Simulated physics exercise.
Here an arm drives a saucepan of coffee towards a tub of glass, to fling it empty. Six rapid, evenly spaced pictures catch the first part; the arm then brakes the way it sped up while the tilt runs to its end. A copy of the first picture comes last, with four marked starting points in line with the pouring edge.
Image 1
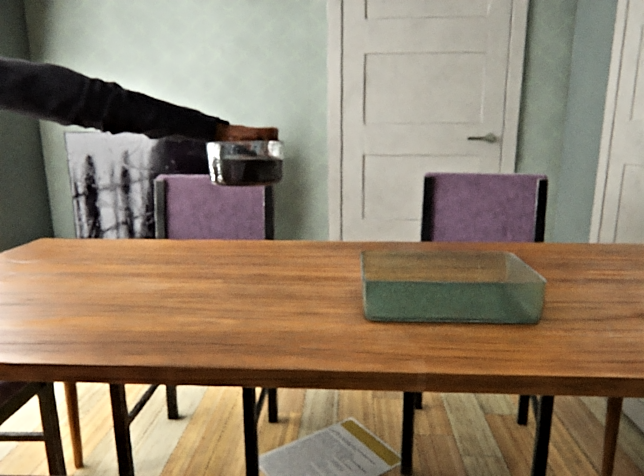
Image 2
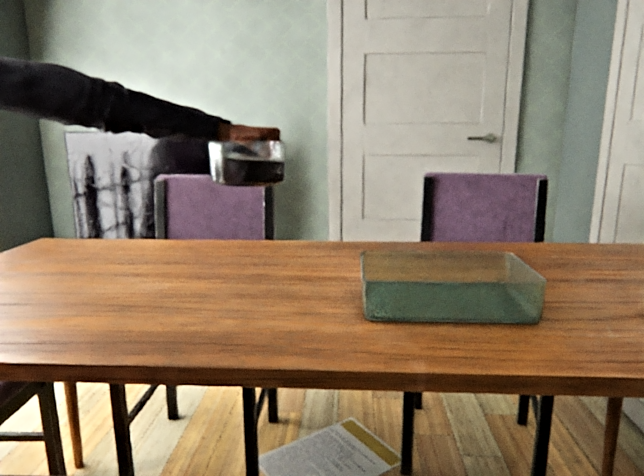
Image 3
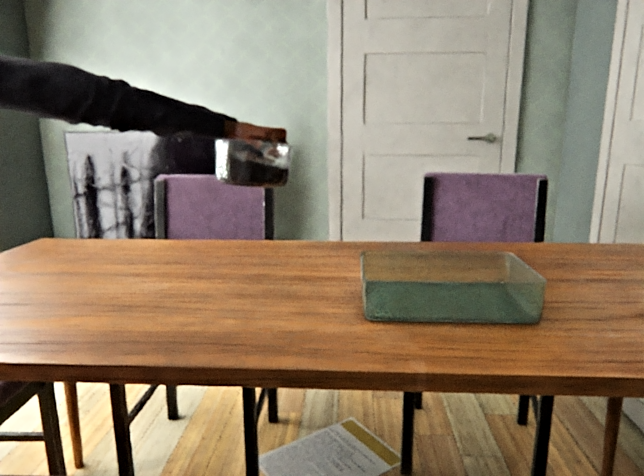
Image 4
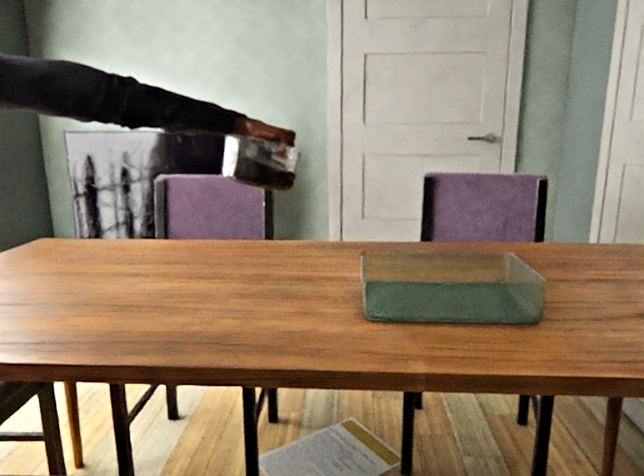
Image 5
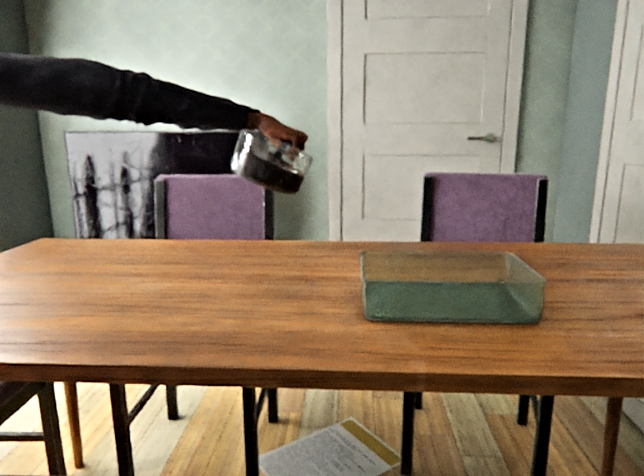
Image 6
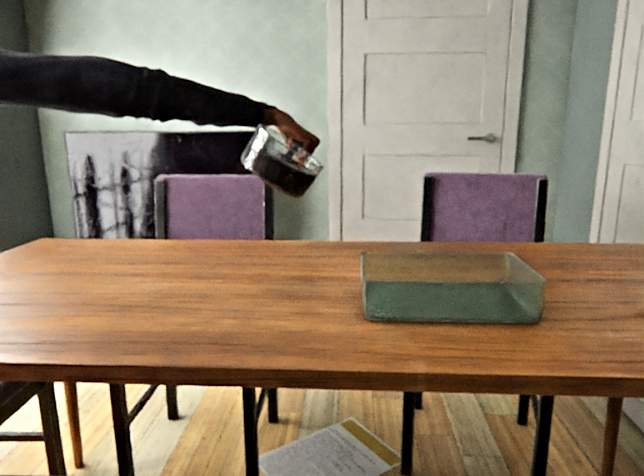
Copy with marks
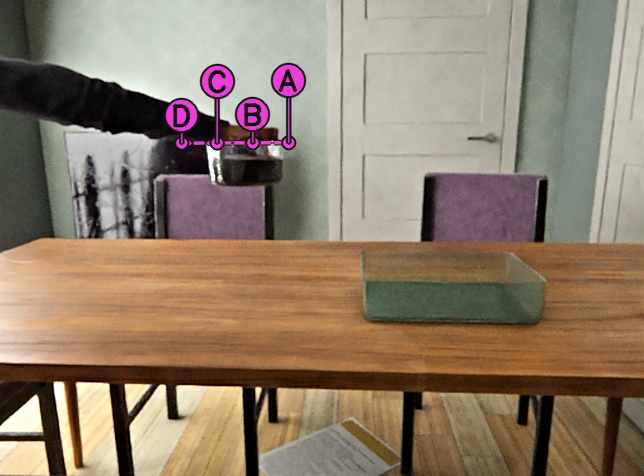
A dark-sleeved arm reaching in from the left holds a small clear-sided pan of dark liquid above a wooden table, in a room with pale green walls seen from the front by a still camera. A glass tub with a greenish lower part sits right of centre on the table, with two purple chairs and a white door behind. The pan, level at first, shifts slightly right and tilts steadily rightward.
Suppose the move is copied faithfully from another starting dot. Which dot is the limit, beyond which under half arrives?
I would pick spot B.
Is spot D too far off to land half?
Yes, that goes wrong.
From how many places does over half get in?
Two of the four.
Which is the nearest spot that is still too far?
Here it is spot C.
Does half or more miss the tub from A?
No, not at all.
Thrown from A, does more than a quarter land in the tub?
Yes.
In magenta, A at (288, 142); B at (252, 142); C at (217, 143); D at (181, 143).
With A, about 77 % lands in the tub, 7 % falls short and 16 % goes beside or beyond.
With B, about 63 % lands in the tub, 21 % falls short and 16 % goes beside or beyond.
With C, about 33 % lands in the tub, 60 % falls short and 7 % goes beside or beyond.
With D, about 0 % lands in the tub, 99 % falls short.
